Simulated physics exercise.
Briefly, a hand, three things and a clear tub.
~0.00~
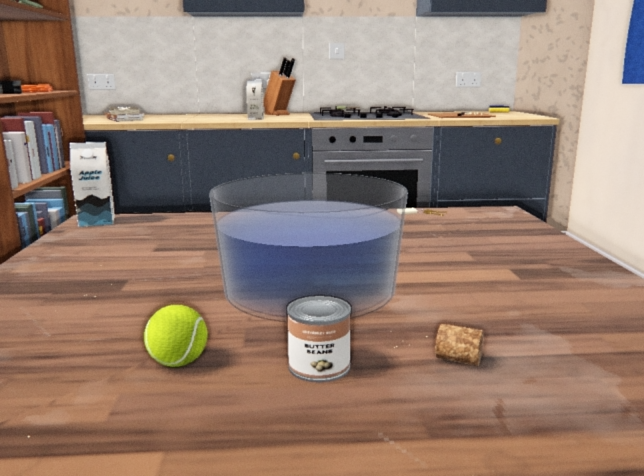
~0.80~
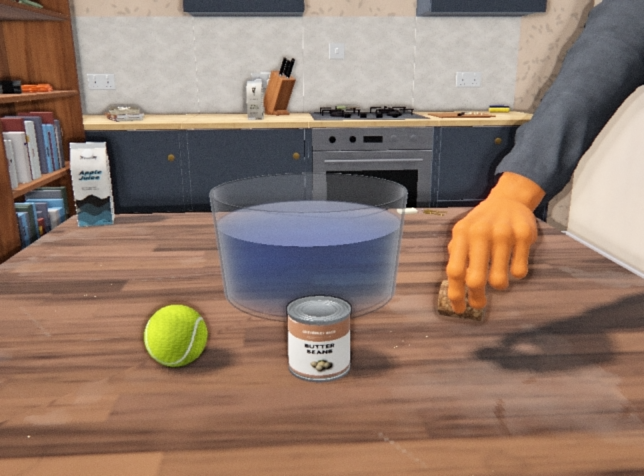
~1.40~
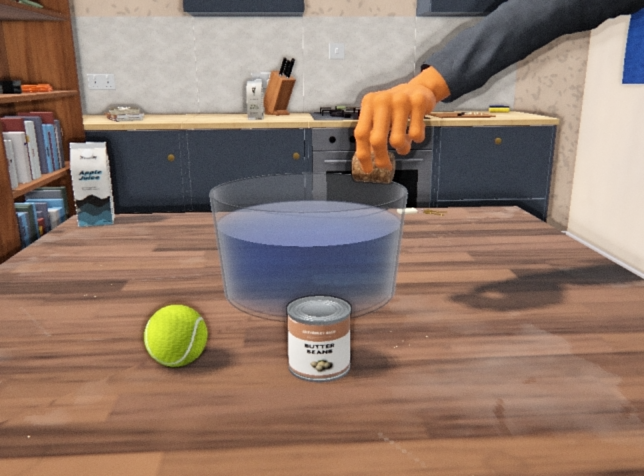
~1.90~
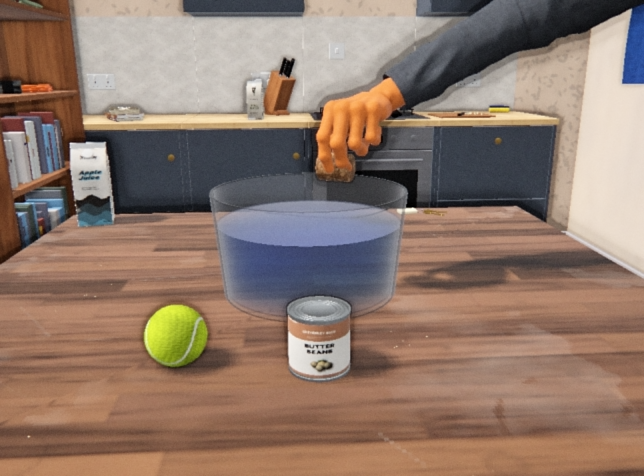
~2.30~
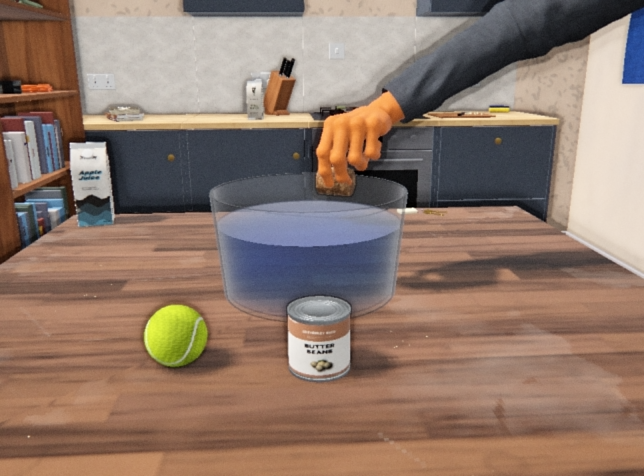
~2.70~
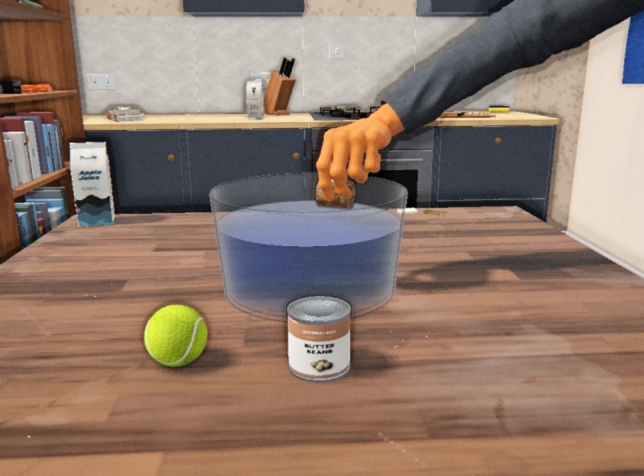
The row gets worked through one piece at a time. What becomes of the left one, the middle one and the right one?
Left rests at the top - middle lies at the bottom - right rests at the top.
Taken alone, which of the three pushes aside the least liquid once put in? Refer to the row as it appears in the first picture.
That would be the piece at the far right.
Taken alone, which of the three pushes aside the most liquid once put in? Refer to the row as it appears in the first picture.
The centre item.
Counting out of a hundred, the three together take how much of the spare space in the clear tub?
Estimate: Close to 12 per cent.
Around 4.0 s, the cork bobs at the top.
Around 8.0 s, the tin of food ends at the bottom.
Around 12.0 s, the tennis ball bobs at the top; afloat, tennis ball and cork.
